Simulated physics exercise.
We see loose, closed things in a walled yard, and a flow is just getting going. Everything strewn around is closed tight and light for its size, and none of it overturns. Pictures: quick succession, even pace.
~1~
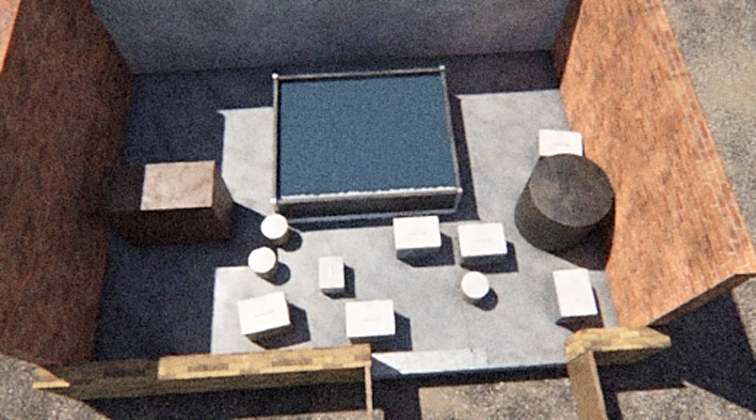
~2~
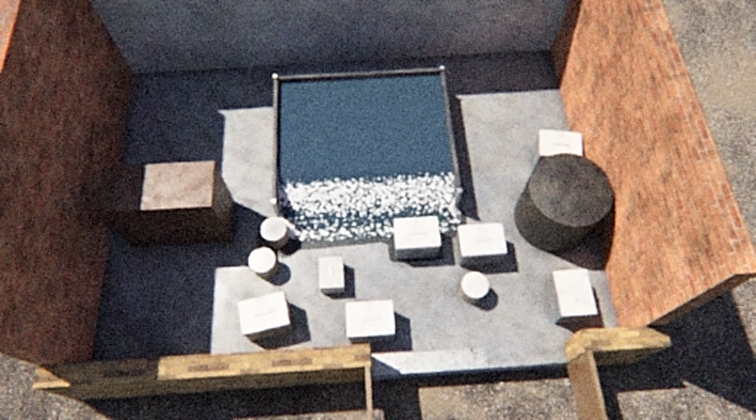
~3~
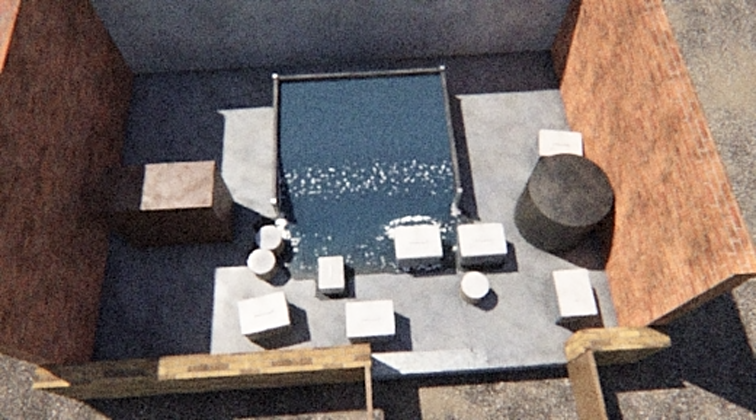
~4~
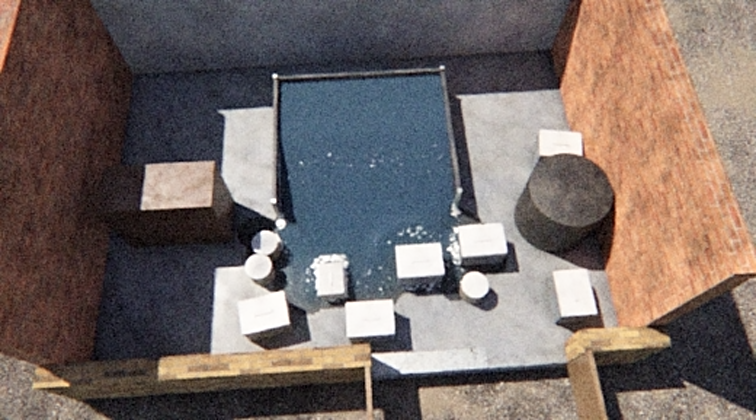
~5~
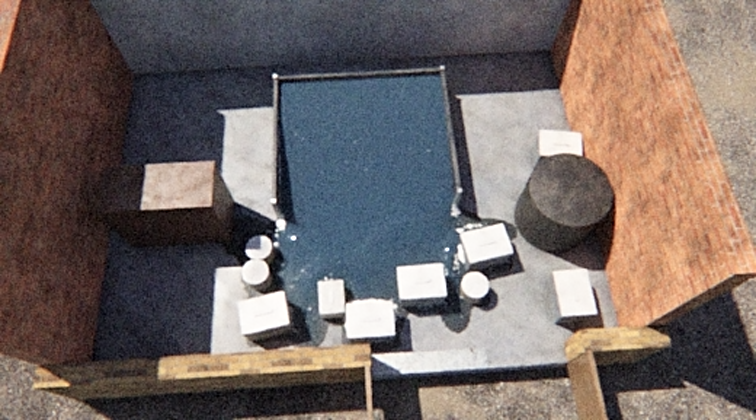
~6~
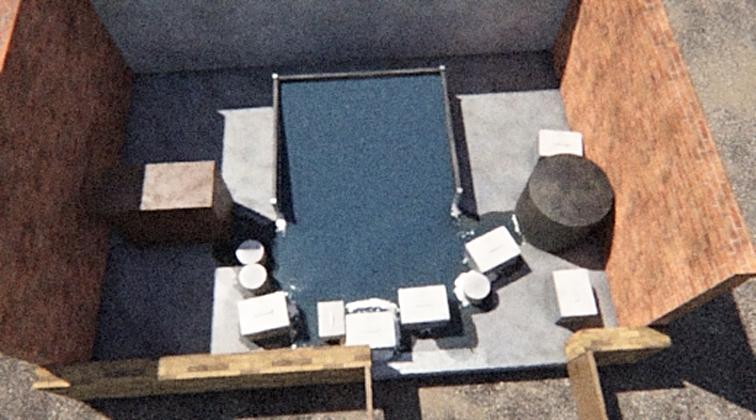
Dark water spreads from a tank across a walled yard, pushing several white containers forward.
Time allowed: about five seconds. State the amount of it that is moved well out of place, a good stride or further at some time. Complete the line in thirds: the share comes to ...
The share comes to at least two thirds.
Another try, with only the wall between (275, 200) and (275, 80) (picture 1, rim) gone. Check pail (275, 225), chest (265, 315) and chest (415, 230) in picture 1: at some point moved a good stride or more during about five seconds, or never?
In turn: Never so far, pushed that far, under that.
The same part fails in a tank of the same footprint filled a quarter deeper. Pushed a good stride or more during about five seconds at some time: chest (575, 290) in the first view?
A lesser distance.
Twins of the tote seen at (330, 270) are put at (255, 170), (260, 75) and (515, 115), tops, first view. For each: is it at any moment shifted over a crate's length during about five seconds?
Going by the order given: Stays in place, stays in place, stays in place.
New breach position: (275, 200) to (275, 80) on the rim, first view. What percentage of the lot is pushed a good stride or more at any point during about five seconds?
Some 20 per cent.
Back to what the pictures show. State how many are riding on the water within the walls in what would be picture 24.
Tally: 4.
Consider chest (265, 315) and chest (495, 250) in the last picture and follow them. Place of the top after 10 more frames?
(124, 338) and (545, 281).
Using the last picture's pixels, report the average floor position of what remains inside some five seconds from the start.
The remaining things centre around (343, 229).
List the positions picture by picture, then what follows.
The first picture shows a chest at (417, 232) rests on the ground; a tote at (331, 272), on the bottom; 0 of 10 have shifted.
The second picture shows a chest at (417, 232), on the bottom; a tote at (331, 272) rests on the ground; 0 of 10 have shifted.
The third picture shows a chest at (418, 241), on the bottom, close to its start; a tote at (331, 272) rests on the ground; 2 of 10 have shifted.
The fourth picture shows a chest at (420, 260), on the bottom, a stride from its start; a tote at (331, 278), on the bottom, close to its start; 4 of 10 have shifted.
The fifth picture shows a chest at (422, 281) rests on the ground, a stride from its start; a tote at (332, 297) rests on the ground, a stride from its start; 5 of 10 have shifted.
The sixth picture shows a chest at (424, 304) rests on the ground, a stride from its start; a tote at (332, 318), afloat, a stride from its start; 6 of 10 have shifted.
A moment on, 3 of 10 are well off their spots; 1 afloat.
Next, 8 of 10 are well off their spots; 1 afloat.
Later, 8 of 10 are well off their spots; 4 afloat.
In the end, 8 of 10 are well off their spots, and 8 have been at some point; 4 afloat.
